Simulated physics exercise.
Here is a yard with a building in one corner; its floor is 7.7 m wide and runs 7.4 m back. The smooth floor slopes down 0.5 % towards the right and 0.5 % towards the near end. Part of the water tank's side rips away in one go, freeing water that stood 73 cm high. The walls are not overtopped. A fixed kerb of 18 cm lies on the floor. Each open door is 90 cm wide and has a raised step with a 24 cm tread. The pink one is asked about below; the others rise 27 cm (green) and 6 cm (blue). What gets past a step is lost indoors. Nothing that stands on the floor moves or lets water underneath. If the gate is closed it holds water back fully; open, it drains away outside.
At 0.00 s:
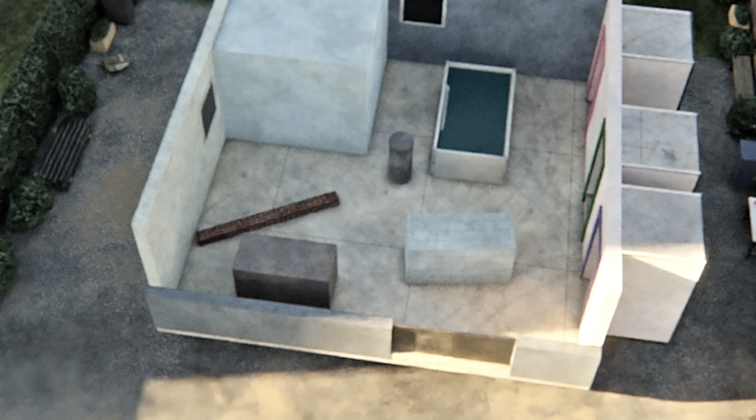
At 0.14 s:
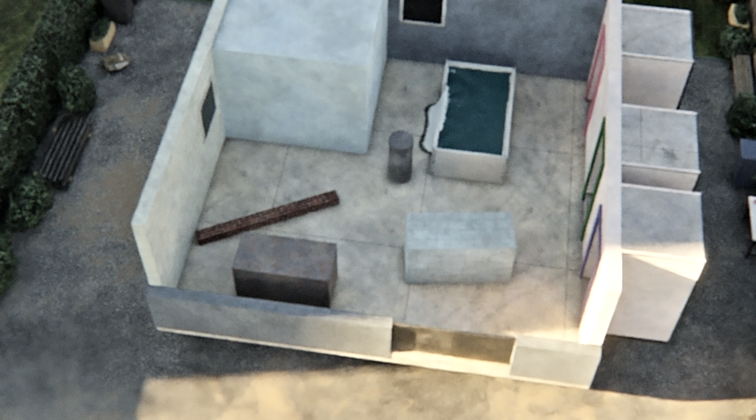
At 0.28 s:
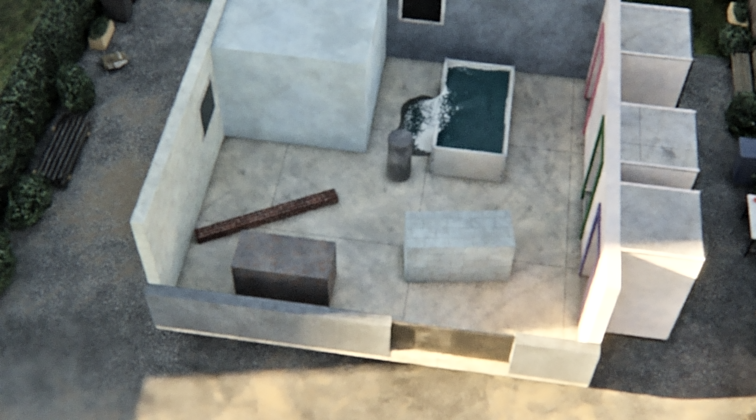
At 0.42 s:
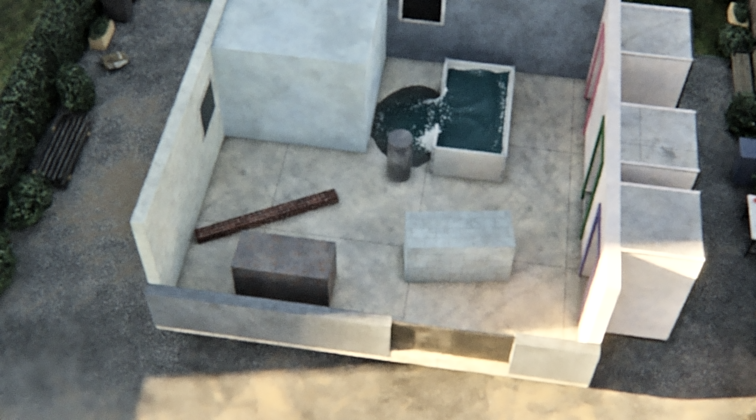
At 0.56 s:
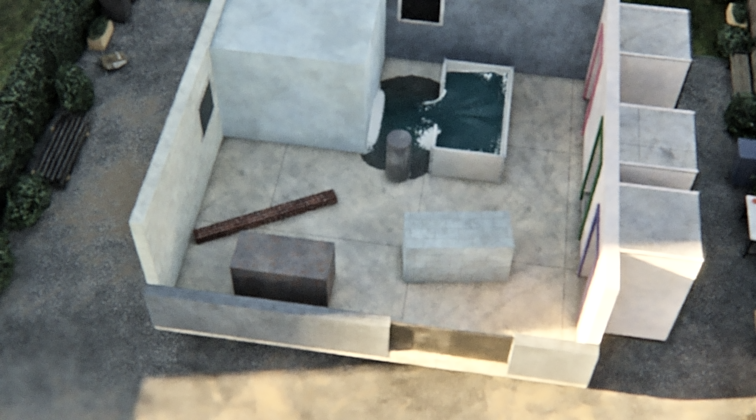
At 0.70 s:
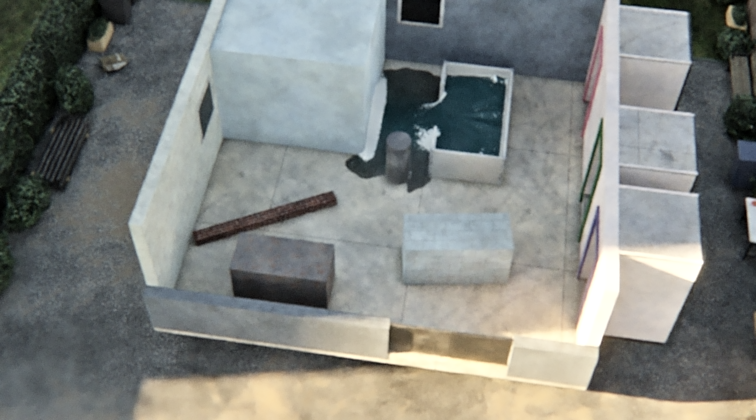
Dark water burst through the left side of a tank in a small walled yard, foamed around a grey post, then spread across the pale floor toward the big white block and the near side.
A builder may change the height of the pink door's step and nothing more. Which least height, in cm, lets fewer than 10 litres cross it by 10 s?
Some 16 cm above the ground.
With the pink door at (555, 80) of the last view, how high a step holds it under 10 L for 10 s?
Roughly 18 cm.
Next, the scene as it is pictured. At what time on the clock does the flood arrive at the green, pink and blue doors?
Arrival: Green 4.5 s, pink 2.8 s, blue 6.0 s.
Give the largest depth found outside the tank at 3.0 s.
Up to some 30 cm.
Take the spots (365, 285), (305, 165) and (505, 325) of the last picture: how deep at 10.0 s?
About 3, 3 and 9 cm.
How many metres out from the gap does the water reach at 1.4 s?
Roughly 3.4 m.
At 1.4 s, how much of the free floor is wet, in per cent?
Near 15 per cent is wet.
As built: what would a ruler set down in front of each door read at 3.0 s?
In cm: Green 0, pink 2, blue 0.
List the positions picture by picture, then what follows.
In the first picture, still water, 73 cm deep, in the water tank at (475, 111); the pink door at (595, 84) is dry.
In the second picture, the gap is at (441, 120), the front 0.3 m out at (422, 146); the back of the water tank holds 73 cm.
In the third picture, the gap is at (440, 121), the front 0.8 m out at a hidden place; the back of the water tank holds 69 cm.
In the fourth picture, water pours out at (440, 122) and has run 1.4 m, to (374, 128); about 9 cm deep outside, 62 cm at the back.
In the fifth picture, water pours out at (439, 122) and has run 1.5 m, to (381, 85); about 8 cm deep outside, 62 cm at the back.
In the sixth picture, the front is at (351, 164), 1.8 m from the gap at (439, 123); 3.9 m2 of floor is wet, 57 cm left at the back; 3.2 m in a straight line remain to the pink door at (593, 85).
After 1.4 s water covers 15 % of the floor, deepest (51 cm) near (392, 60); it has not reached the pink door.
After 3.0 s water covers 45 % of the floor, deepest (30 cm) near (379, 123); 2 cm at the pink door, 4 litres in over its 6 cm step.
After 10.0 s water covers 95 % of the floor, deepest (12 cm) near (569, 367); 8 cm at the pink door, 146 litres in over its 6 cm step.
At the pink door as built, the water arrived by 2.8 s and peaked near 14 cm at 3.6 s.
Run again over the same 10 s with other heights there, 16 litres in over 14.5 cm, 1 litre over 19.5 cm. The limit of 10 litres is kept from about 16 cm up.
